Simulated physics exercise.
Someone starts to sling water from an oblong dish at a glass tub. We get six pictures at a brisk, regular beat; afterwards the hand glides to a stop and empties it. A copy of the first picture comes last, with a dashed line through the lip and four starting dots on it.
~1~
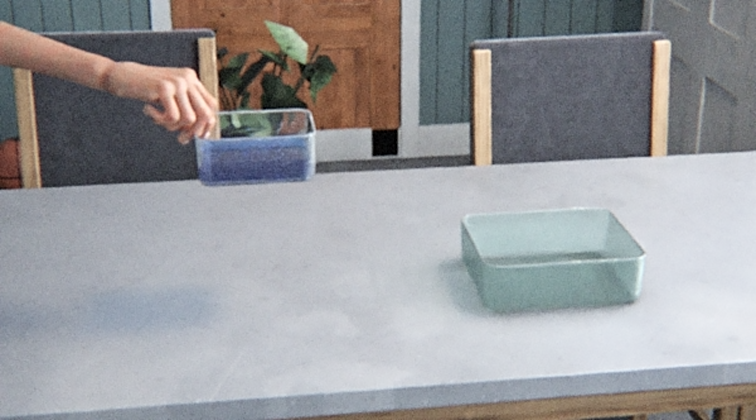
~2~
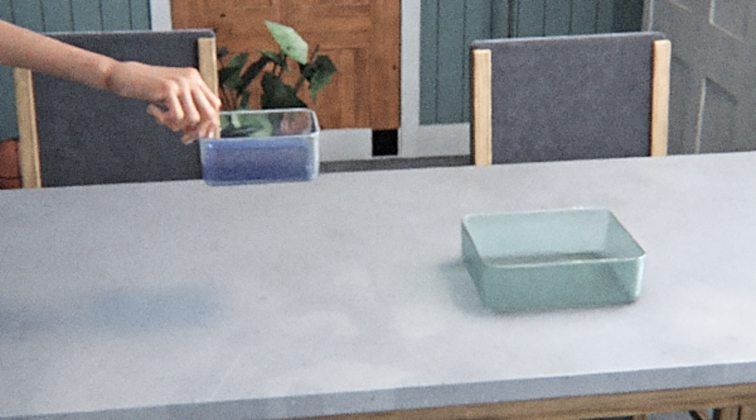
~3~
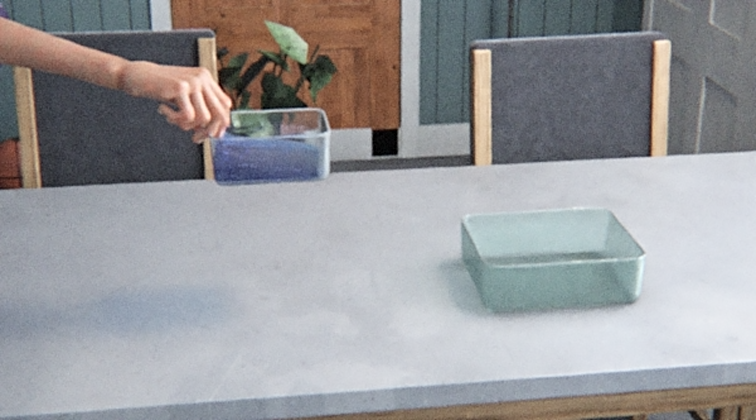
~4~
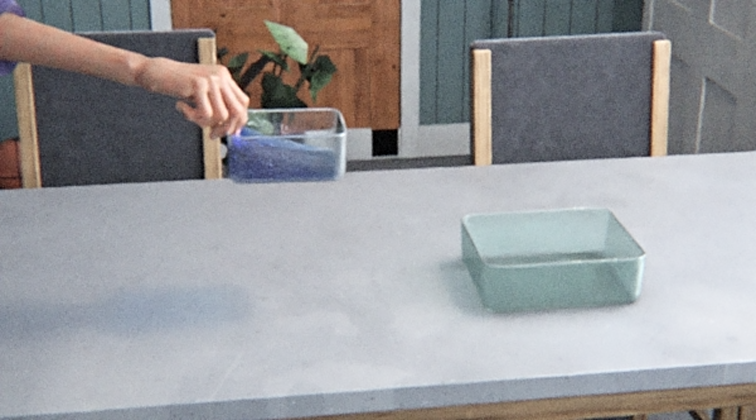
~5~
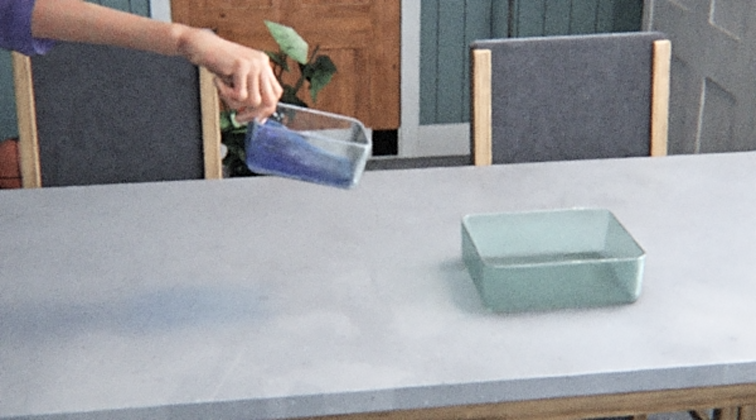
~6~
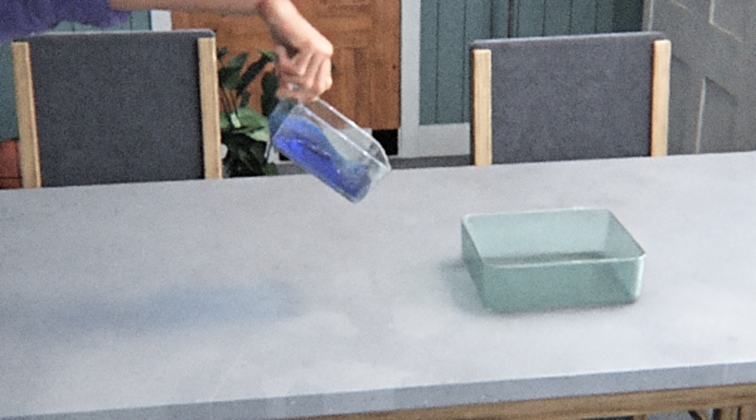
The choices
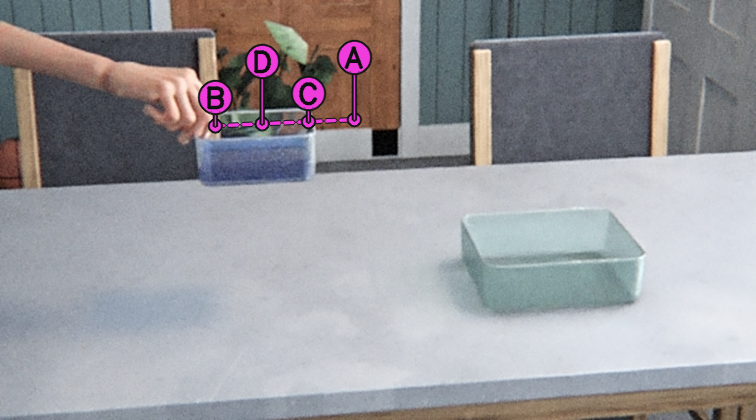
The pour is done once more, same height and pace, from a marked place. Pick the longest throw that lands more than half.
Take A.
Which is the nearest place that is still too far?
Here it is place C.
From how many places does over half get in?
One.
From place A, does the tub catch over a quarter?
Yes, clearly.
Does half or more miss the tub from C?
Yes.
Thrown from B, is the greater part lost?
Yes.
On the marked copy, A at (354, 119); B at (215, 125); C at (308, 121); D at (262, 123).
With A, about 74 % lands in the tub, 16 % falls short and 10 % goes beside or beyond.
With B, about 0 % lands in the tub, 100 % falls short.
With C, about 28 % lands in the tub, 65 % falls short and 7 % goes beside or beyond.
With D, about 0 % lands in the tub, 98 % falls short.
